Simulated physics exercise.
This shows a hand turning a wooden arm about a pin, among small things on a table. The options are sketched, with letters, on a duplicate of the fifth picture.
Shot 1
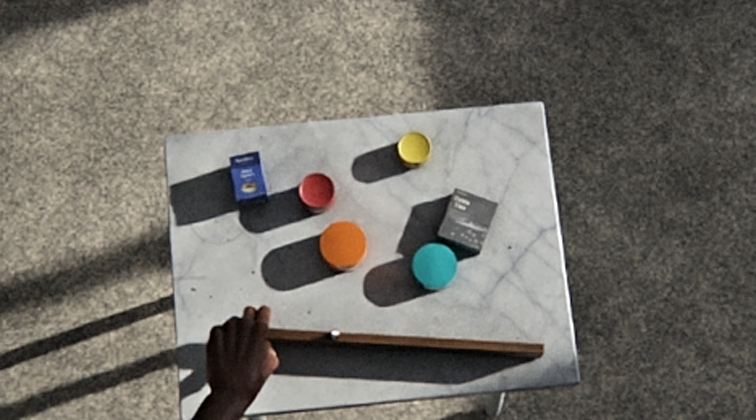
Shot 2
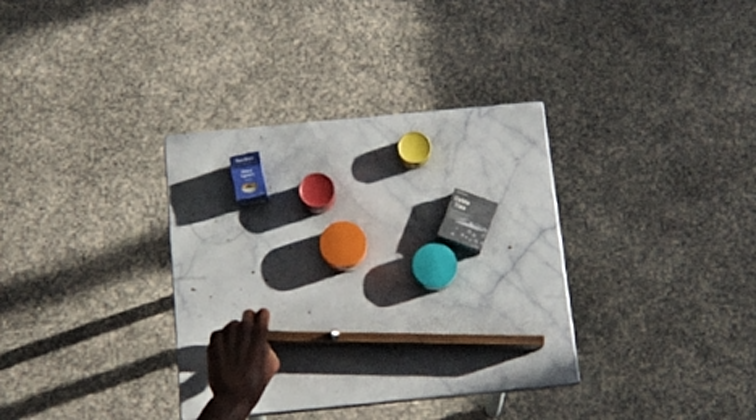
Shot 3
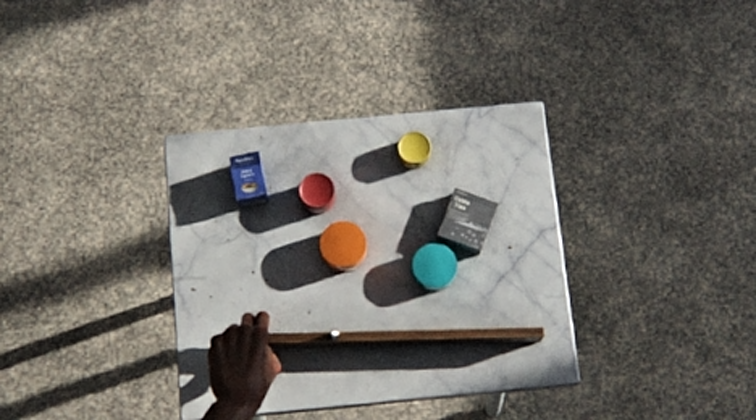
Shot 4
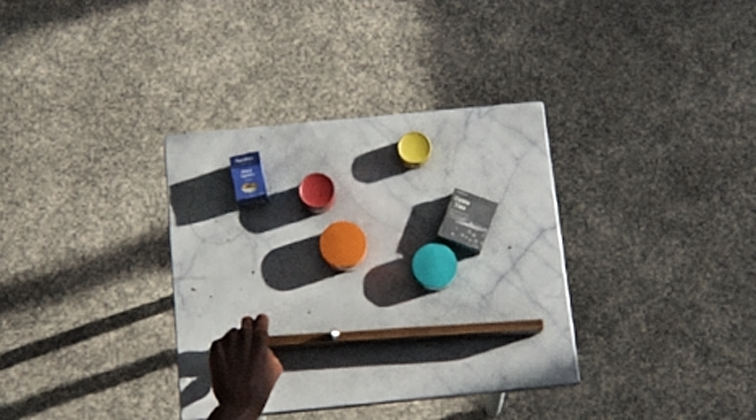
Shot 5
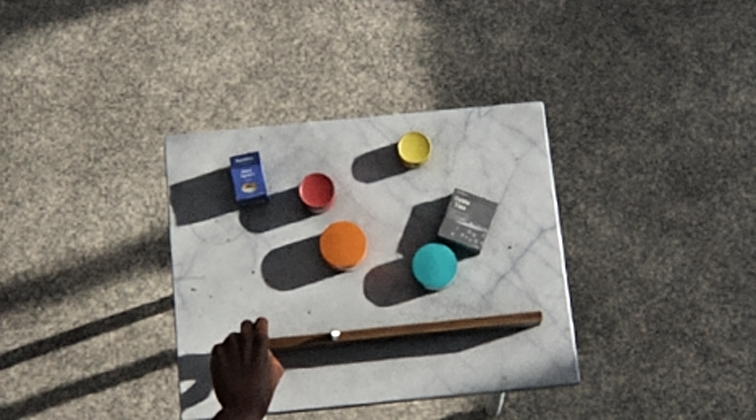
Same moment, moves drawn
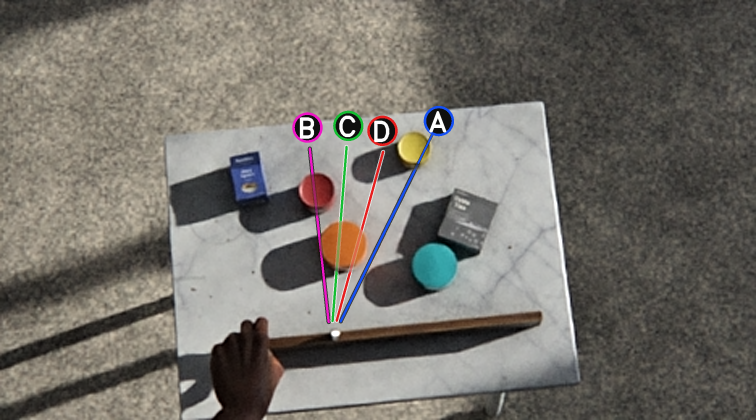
A hand slowly turning a wooden arm about a pin, its right end swinging slightly up toward small jars and boxes.
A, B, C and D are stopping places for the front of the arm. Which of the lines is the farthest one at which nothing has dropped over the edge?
Up to line A.
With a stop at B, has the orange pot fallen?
No.
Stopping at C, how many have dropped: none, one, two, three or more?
In all, one.
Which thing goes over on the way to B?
It is the yellow jar.
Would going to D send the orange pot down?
No.
On the copy, A at (380, 241); B at (319, 234); C at (340, 233); D at (360, 235).
On A. First, arm (432, 287); turquoise pot (431, 262); yellow jar (414, 150).
Then, arm (406, 256); grey box (443, 176); turquoise pot (401, 225).
Finally, arm (382, 240); yellow jar (372, 119); grey box (396, 152); nothing has fallen.
By contrast, B drops the yellow jar; C drops the yellow jar; D drops the yellow jar.
